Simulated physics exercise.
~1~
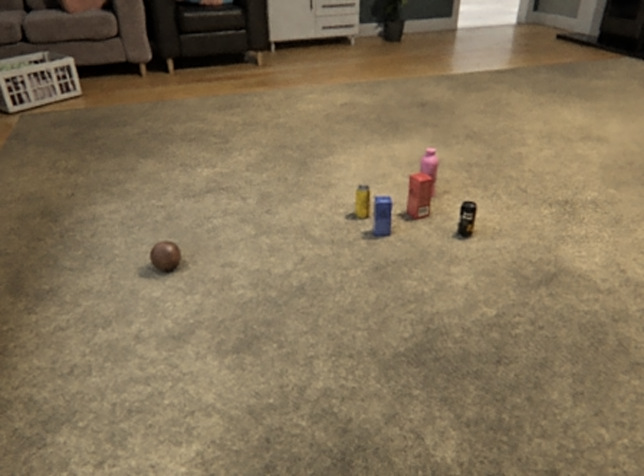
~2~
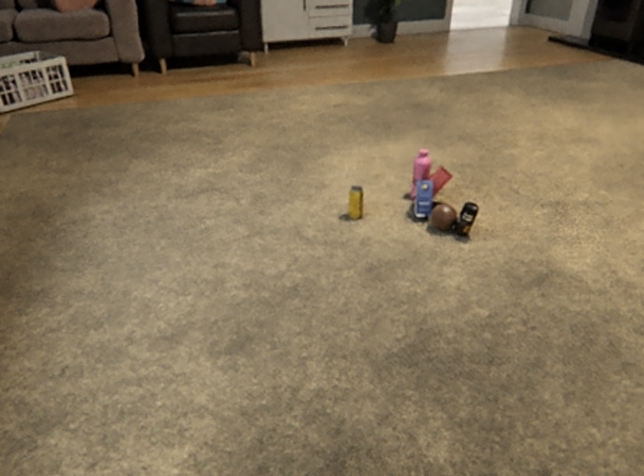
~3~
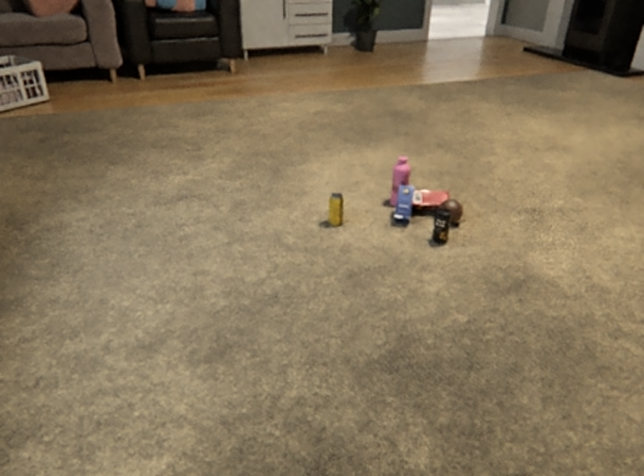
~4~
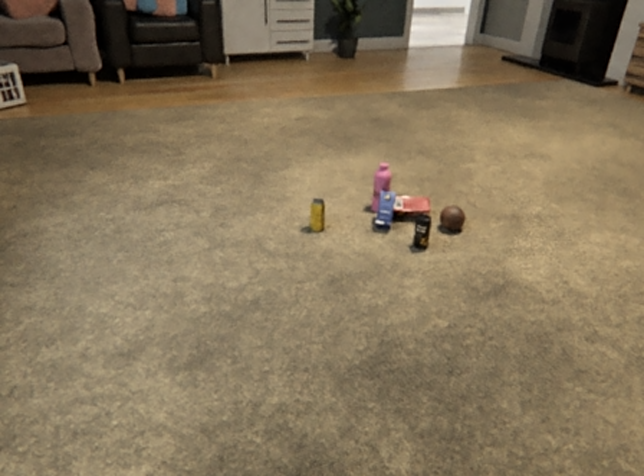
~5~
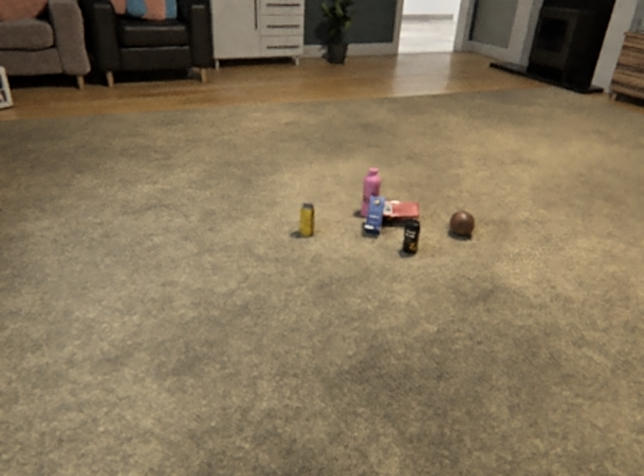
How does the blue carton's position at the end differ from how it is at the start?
At the start the blue carton stands upright on the carpet, but at the end it is leaning over beside the fallen red carton.
